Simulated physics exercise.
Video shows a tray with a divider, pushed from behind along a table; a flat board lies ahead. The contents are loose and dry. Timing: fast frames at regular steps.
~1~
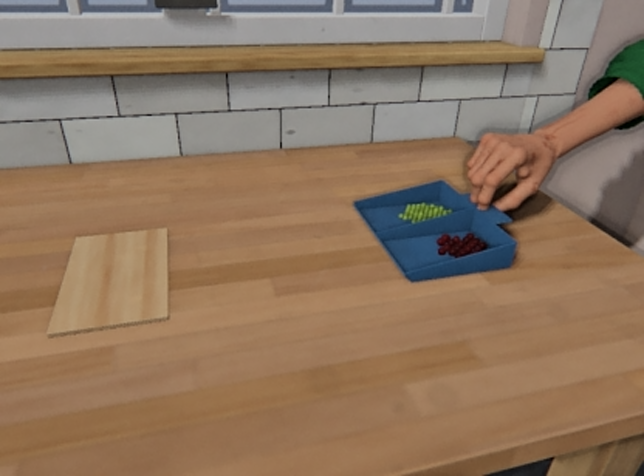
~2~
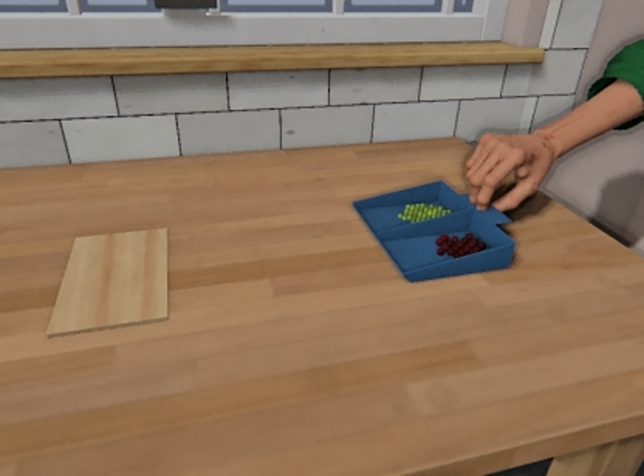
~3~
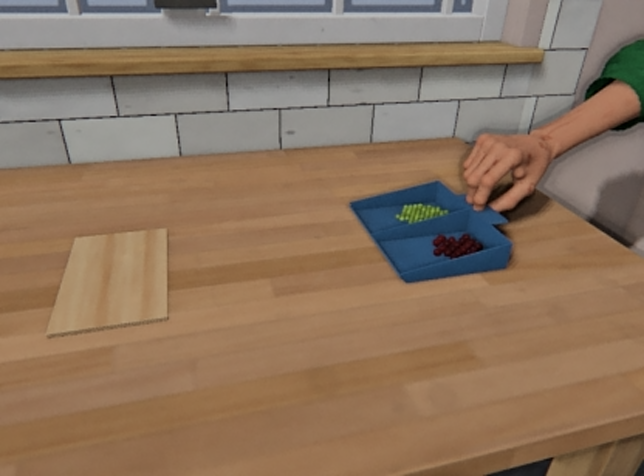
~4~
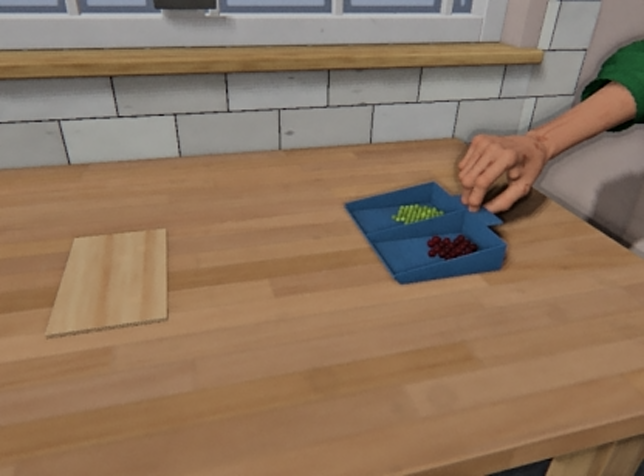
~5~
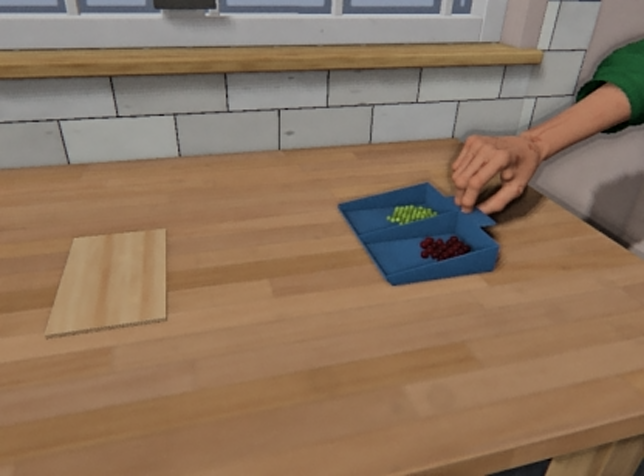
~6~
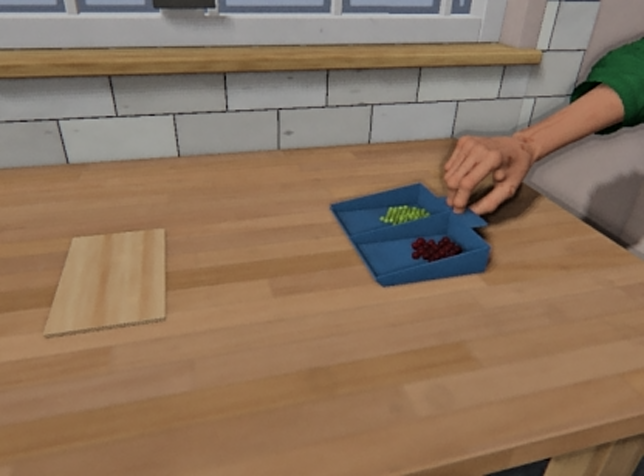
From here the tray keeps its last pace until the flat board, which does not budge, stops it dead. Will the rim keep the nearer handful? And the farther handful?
The nearer handful stays put, and the farther handful stays put.
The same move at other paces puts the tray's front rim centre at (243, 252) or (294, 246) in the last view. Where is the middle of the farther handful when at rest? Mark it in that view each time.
Try 1 about (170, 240); try 2 about (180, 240).
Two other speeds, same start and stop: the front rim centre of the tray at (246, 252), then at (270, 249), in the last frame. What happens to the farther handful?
Well, at the first speed that load has some fall off, while at the second it has some fall off.
Then, 0.55 s on from there, tray still sliding, front rim near (267, 249); nearer handful all inside; farther handful all inside.
Then, 1.19 s on from there, tray stopped at the flat board; nearer handful all inside; farther handful all inside.
Then, 1.40 s on from there, tray stopped at the flat board; nearer handful all inside; farther handful all inside, moved towards the front rim.
In the end, tray stopped at the flat board; nearer handful all inside; farther handful all inside, moved towards the front rim.
